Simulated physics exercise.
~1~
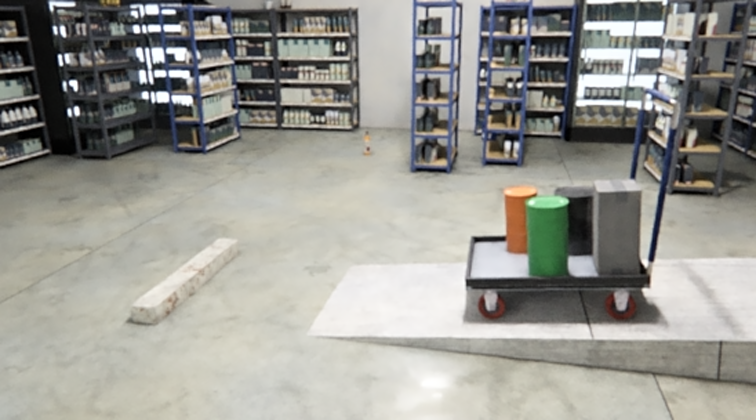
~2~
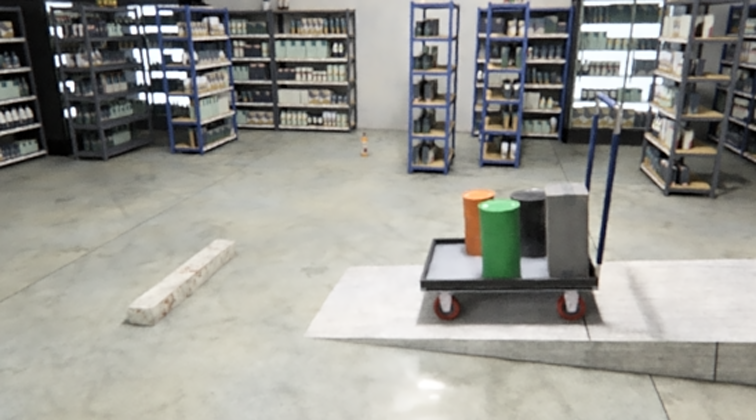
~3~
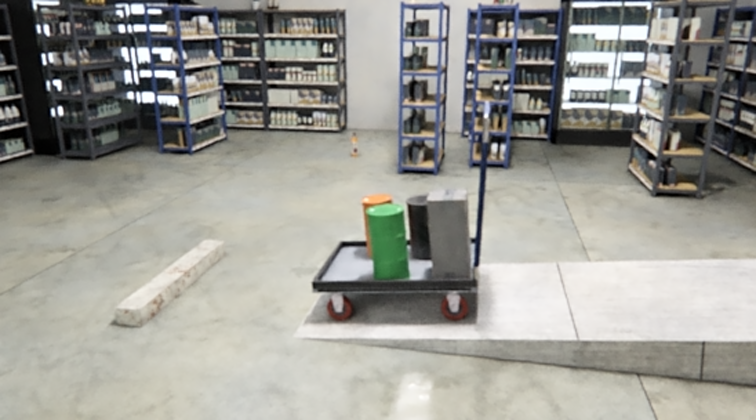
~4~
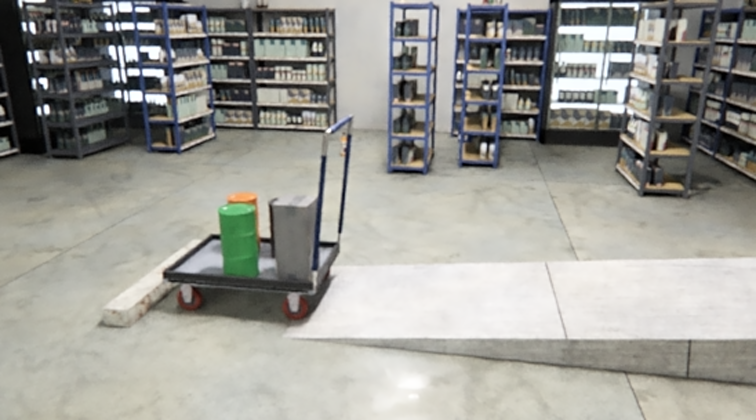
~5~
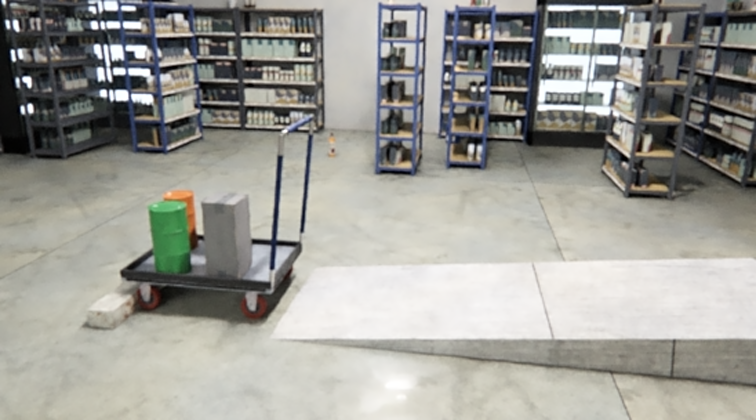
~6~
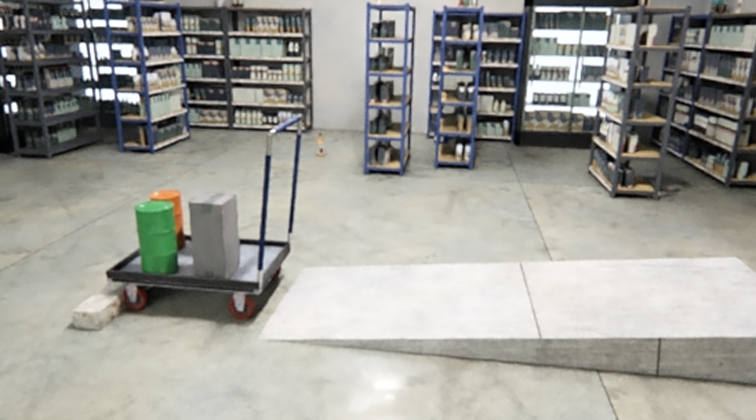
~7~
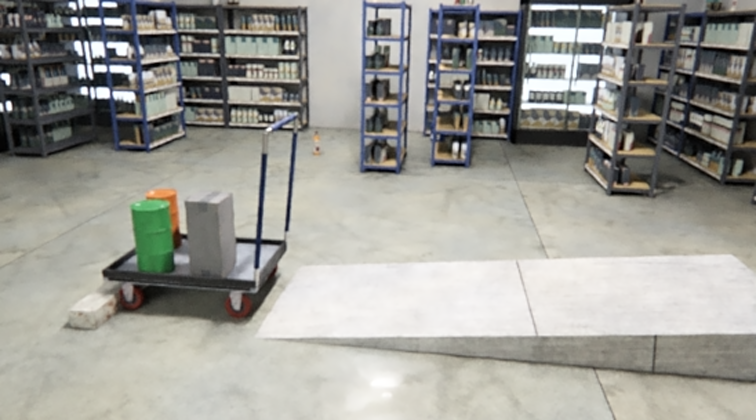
At the start, a flat trolley with a tall blue handle stands on a low pale ramp in a storeroom lined with shelves, carrying a green canister, an orange canister, a black pail and a grey box. It rolls left down the slope with its load upright, while the view pans slightly right. It leaves the foot of the ramp, crosses a short stretch of flat floor and stops against a pale kerb. The load slides toward the kerb end, and the pail is lost from sight behind the box. The trolley ends at rest, the grey box and both canisters still upright on its deck.
